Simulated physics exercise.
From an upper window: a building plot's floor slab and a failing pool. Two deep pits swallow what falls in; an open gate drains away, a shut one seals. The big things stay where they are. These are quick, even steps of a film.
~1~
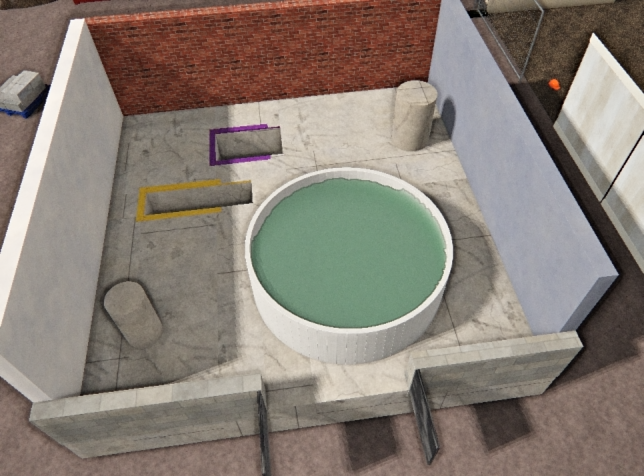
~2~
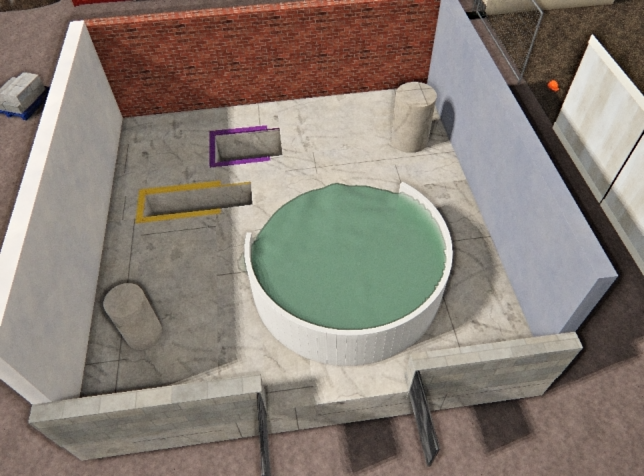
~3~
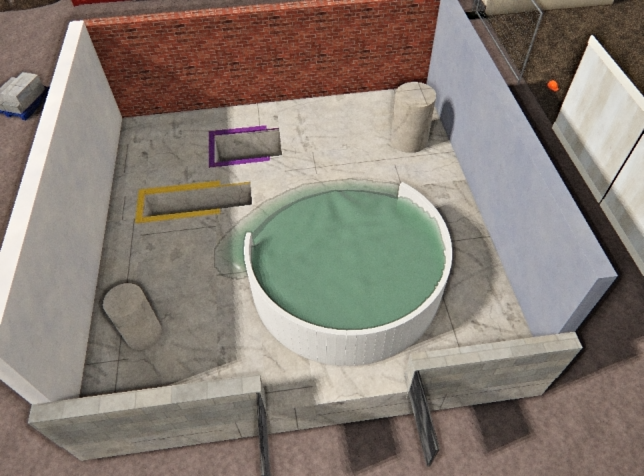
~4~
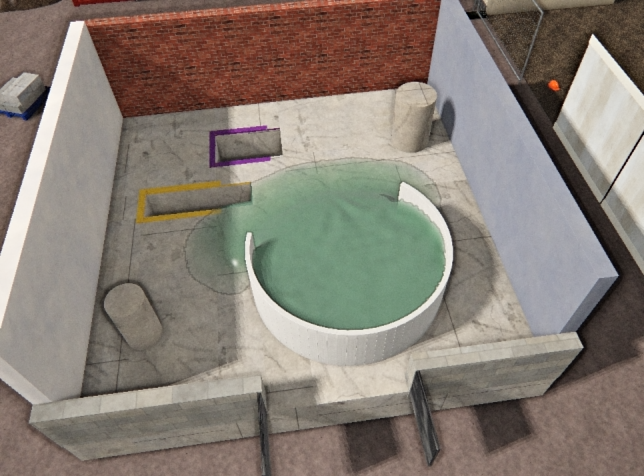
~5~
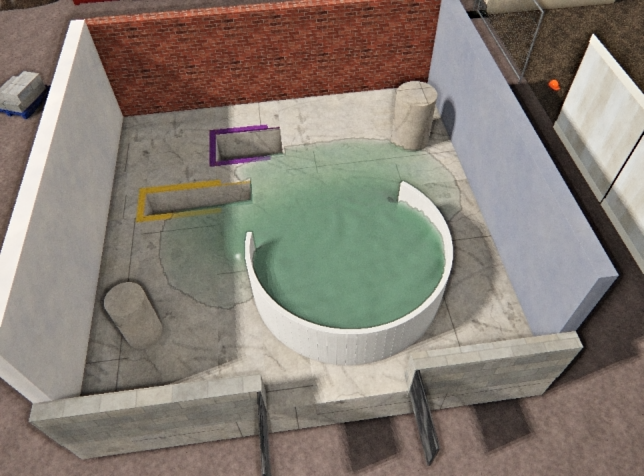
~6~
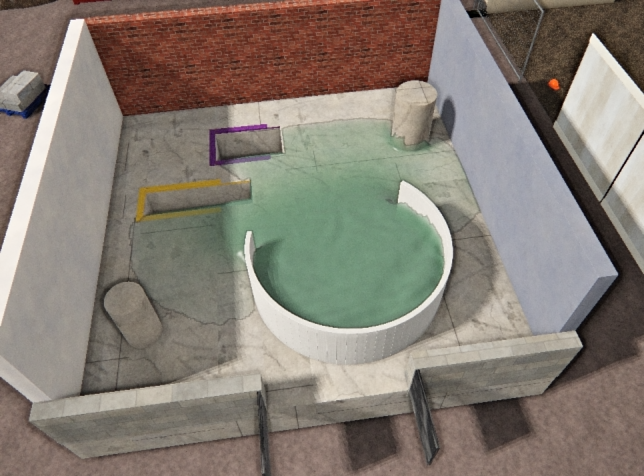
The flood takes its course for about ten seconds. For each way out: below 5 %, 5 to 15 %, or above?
The gate takes under 5 %; the yellow pit takes over 15 %; the purple pit takes over 15 %.
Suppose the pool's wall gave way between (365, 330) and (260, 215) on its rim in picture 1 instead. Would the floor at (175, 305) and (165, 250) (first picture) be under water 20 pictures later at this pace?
In turn: Wet, wet.
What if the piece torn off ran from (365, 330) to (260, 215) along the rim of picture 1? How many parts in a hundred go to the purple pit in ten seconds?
Per cent: Purple 8.
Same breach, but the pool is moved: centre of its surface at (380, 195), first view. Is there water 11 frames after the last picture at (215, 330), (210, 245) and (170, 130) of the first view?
As listed: Not flooded, clear, flooded.
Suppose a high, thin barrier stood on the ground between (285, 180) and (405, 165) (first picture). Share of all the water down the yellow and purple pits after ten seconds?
In per cent: Yellow 45, purple 14.
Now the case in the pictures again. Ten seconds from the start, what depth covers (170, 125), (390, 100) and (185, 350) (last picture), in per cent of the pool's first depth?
In turn 8, 4 and 6 in a hundred.
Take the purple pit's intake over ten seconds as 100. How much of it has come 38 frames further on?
Some 80 per cent.
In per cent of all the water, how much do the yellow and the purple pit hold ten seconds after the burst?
Roughly 34 per cent, then 34 per cent.
A moment on, water covers 50 % of the floor; the gate 0 %, the yellow pit 8 %, the purple pit 4 %.
Next, water covers 60 % of the floor; the gate 0 %, the yellow pit 15 %, the purple pit 11 %.
Then, water covers 75 % of the floor; the gate 0 %, the yellow pit 20 %, the purple pit 18 %.
Later, water covers 90 % of the floor; the gate 0 %, the yellow pit 27 %, the purple pit 28 %.
In the end, water covers 100 % of the floor; the gate 2 %, the yellow pit 33 %, the purple pit 35 %.
